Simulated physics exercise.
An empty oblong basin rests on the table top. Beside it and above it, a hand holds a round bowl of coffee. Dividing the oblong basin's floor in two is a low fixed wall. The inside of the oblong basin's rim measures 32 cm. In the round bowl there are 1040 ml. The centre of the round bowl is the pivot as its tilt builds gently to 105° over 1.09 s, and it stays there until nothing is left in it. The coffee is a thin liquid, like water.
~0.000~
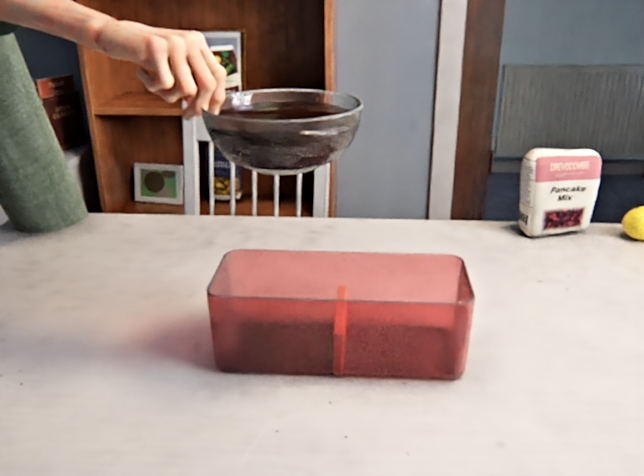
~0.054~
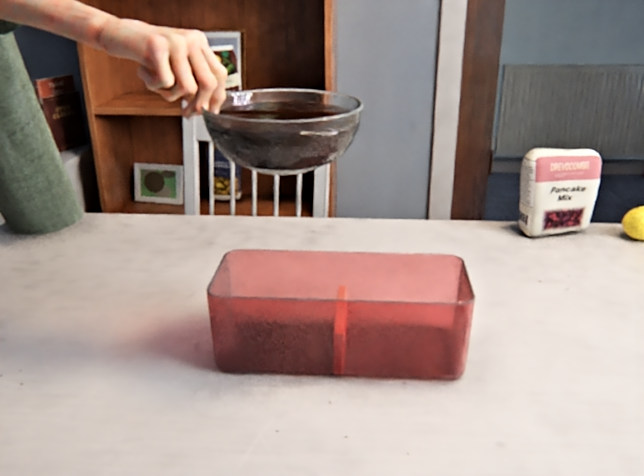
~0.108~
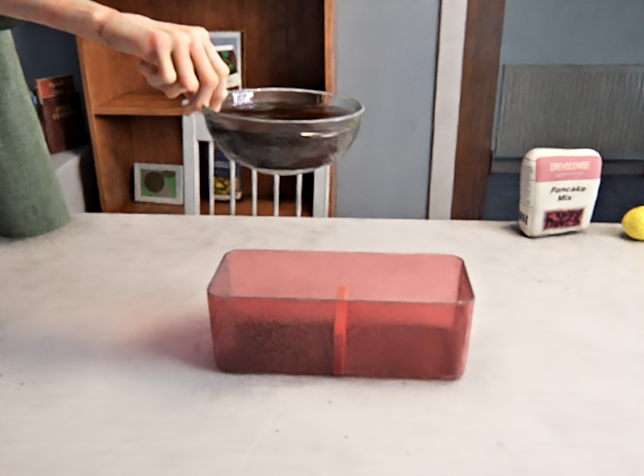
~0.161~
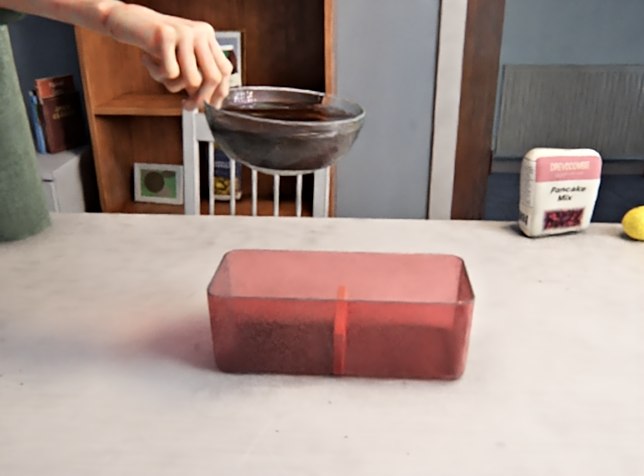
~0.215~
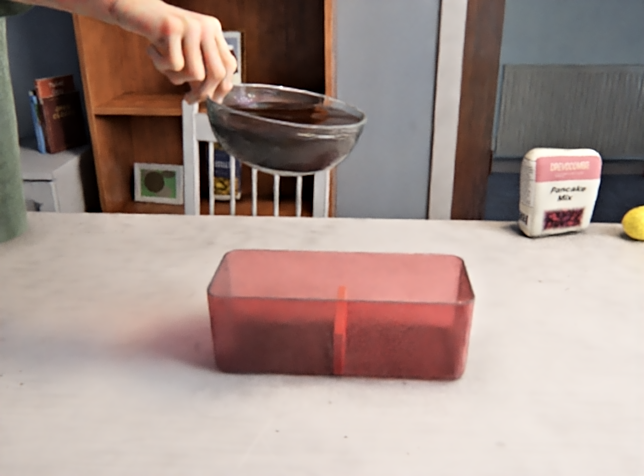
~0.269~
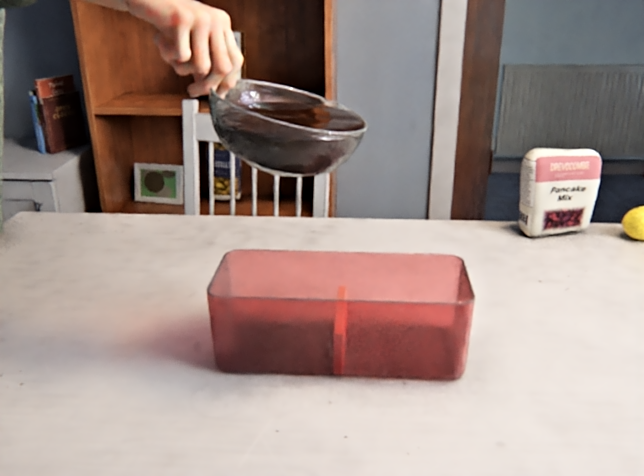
A hand holds a clear round bowl of dark liquid level above an empty, see-through red oblong basin on a pale table top. The hand then gently tilts the bowl, its right side dipping and its left side rising, while the sleeved arm shifts rightward and the basin stays still.
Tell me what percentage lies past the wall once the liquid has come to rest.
Some 86 per cent.
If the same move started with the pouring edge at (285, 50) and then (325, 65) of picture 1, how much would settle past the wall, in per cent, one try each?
60 in a hundred, followed by 75 in a hundred.
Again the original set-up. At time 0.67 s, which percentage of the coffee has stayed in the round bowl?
Near 30 in a hundred.
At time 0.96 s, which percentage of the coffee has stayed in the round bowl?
What remains is about 1 percent of it all.
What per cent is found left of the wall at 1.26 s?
I'd put it near 6 percent.
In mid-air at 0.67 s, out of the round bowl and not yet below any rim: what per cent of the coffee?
Roughly 48 %.
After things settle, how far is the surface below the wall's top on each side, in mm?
The left side gives some 56 mm, the right side some 14 mm.
Then, 0.67 s in, the tilt is 70° and 30 per cent is still to pour, 0 is left of the wall and 21 right of it.
Then, 0.96 s in, the tilt is 101° and 1 per cent is still to pour, 4 is left of the wall and 80 right of it.
Then, 1.26 s in, the tilt is 105° and 0 per cent is still to pour, 6 is left of the wall and 86 right of it.
Then, 1.59 s in, the tilt is 105° and 0 per cent is still to pour, 6 is left of the wall and 86 right of it.
Finally, 6 per cent lies left of the wall, 86 right of it and 9 outside.
